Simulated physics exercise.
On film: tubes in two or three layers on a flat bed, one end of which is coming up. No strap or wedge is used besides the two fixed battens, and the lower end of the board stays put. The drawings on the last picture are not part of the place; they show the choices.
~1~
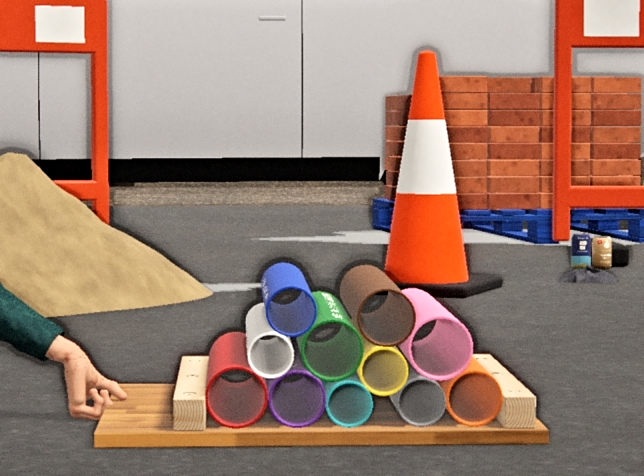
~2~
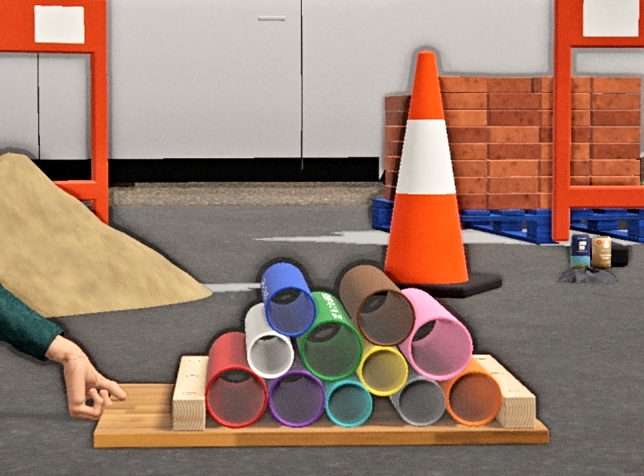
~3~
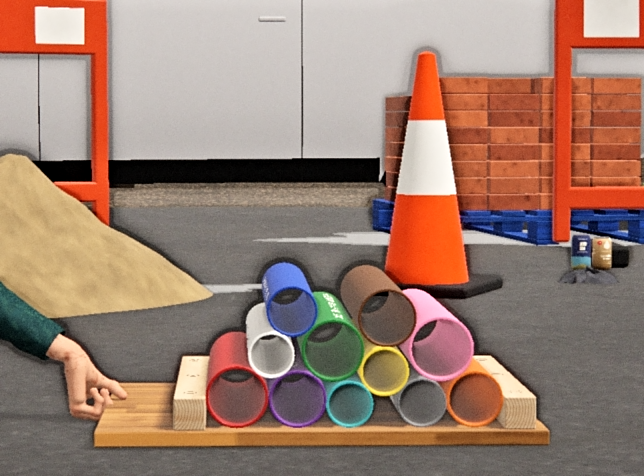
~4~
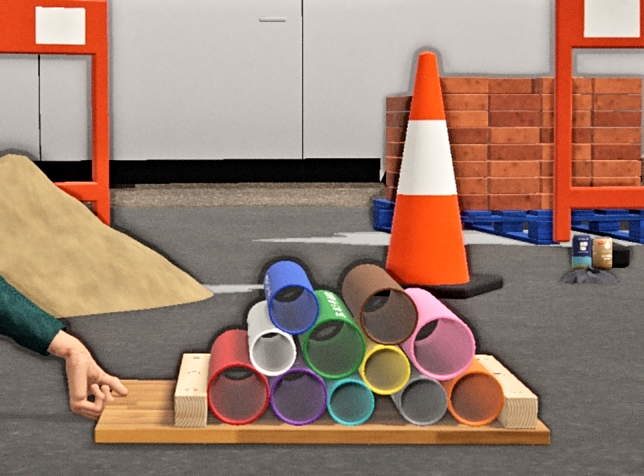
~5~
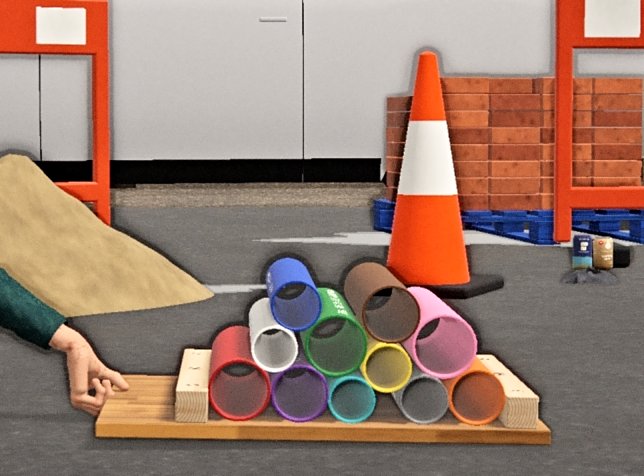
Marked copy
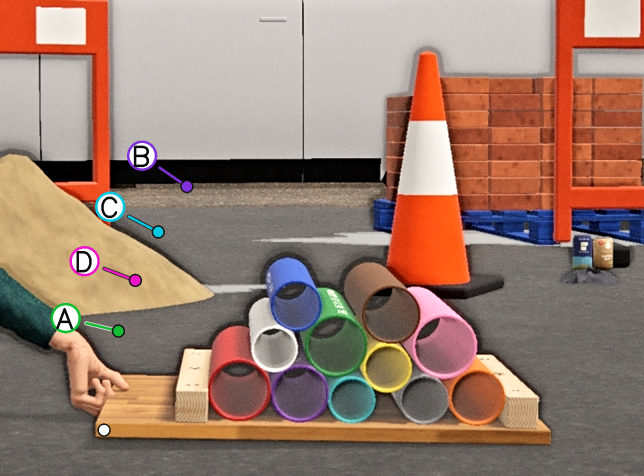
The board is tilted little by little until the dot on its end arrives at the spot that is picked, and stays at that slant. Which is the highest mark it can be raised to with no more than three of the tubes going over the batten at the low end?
The answer is mark D.
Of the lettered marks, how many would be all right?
The number is two.
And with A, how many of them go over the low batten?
At A the number is none.
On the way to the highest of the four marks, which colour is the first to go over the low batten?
It is the pink one.
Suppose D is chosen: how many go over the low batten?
At D the number is none.
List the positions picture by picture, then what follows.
The first frame shows green tube (332, 350); white tube (271, 355); brown tube (386, 318).
The second frame shows brown tube (386, 318); blue tube (291, 312).
The third frame shows board (316, 397); red tube (237, 397); grey tube (422, 403).
The fourth frame shows board (316, 395); red tube (238, 394); purple tube (299, 397).
The fifth frame shows board (317, 392); red tube (239, 390); purple tube (300, 394).
On the marked copy, A at (119, 331); B at (187, 187); C at (158, 232); D at (136, 280); the white dot at (104, 430).
With D. Early on, board at 15°.
Further on, board at 21°.
At the end, board at 21°, none over the low batten.
As for the rest, A none over the low batten; B six over the low batten; C five over the low batten.
